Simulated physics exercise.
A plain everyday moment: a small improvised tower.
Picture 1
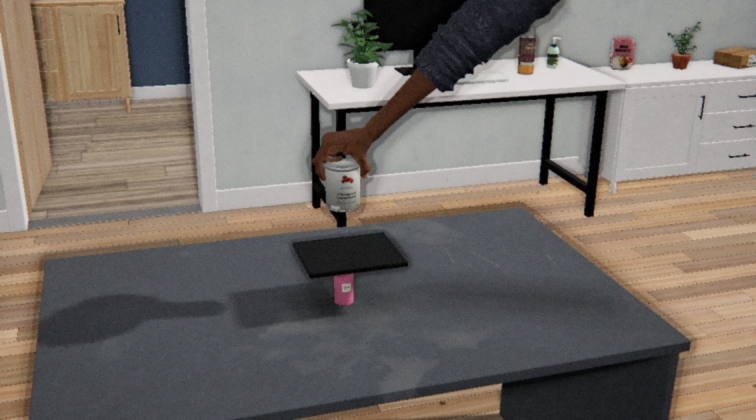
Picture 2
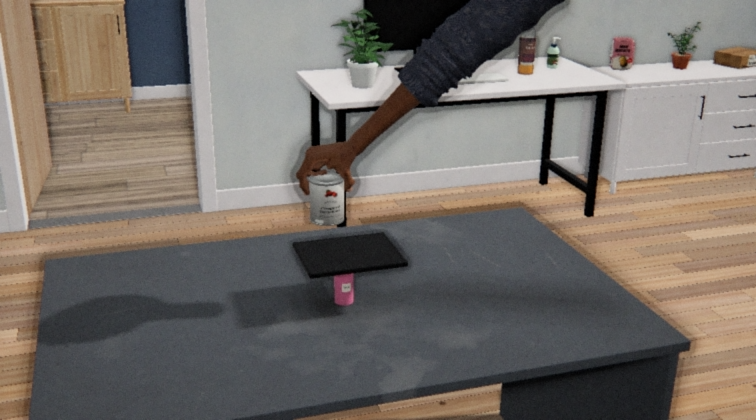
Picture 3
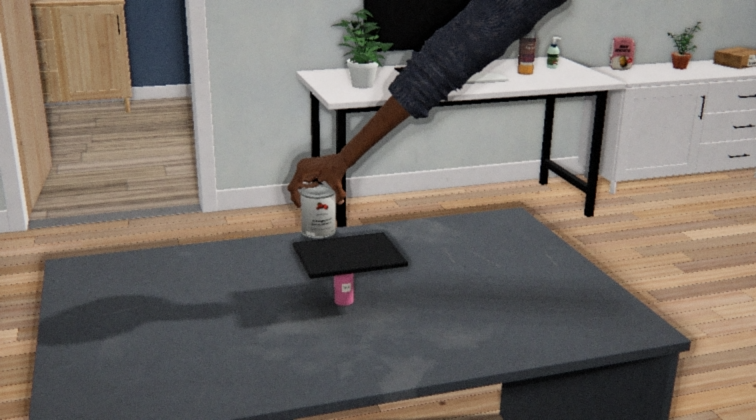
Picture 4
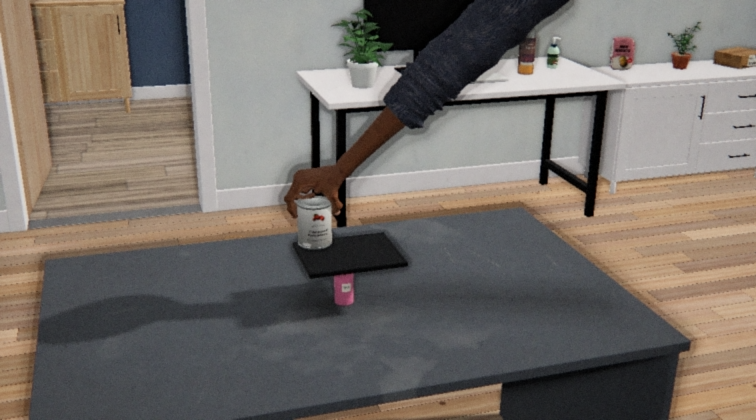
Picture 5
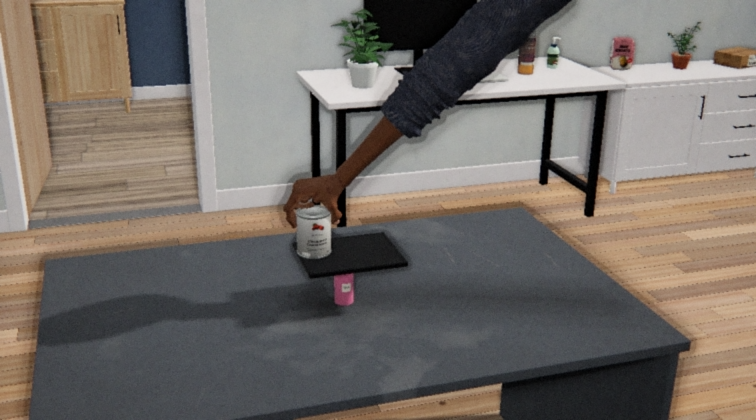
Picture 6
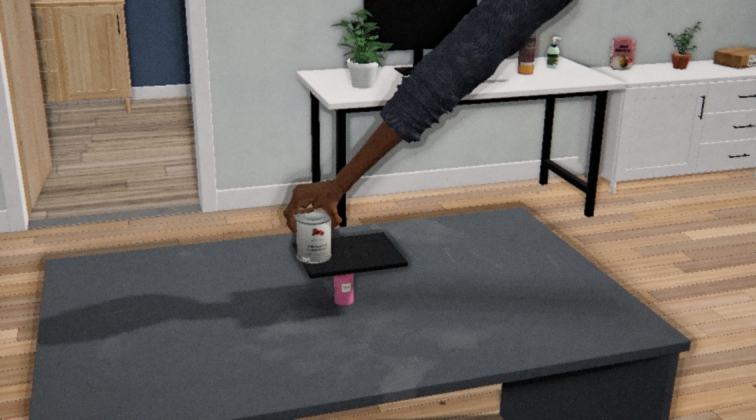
A hand lowers a white tin onto the left side of a flat black lid.
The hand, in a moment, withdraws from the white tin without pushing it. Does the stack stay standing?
The stack does not stand firm.
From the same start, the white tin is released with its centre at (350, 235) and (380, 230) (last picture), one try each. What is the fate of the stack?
Well, the first time the stack stays put, and the second time it comes down.
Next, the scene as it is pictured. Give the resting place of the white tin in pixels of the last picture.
It finishes at about (256, 301).
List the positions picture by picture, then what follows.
The first frame shows on its way; white tin (343, 186); black lid (349, 254).
The second frame shows on its way; white tin (327, 199); black lid (349, 254).
The third frame shows on its way; white tin (318, 212); black lid (349, 254).
The fourth frame shows on its way; white tin (315, 222); black lid (349, 254).
The fifth frame shows on its way; white tin (314, 232); black lid (349, 254).
The sixth frame shows set down, still held; white tin (314, 237); black lid (349, 254).
Then, 0.40 s after the last picture, white tin now fallen; black lid tipped 62° from how it was.
Then, 0.90 s after the last picture, black lid now fallen; pink shaker tipped 30° from how it was.
At rest, fallen, black lid, pink shaker and white tin. Seen from the same camera at the end, white tin near (256, 301). The stack comes apart.
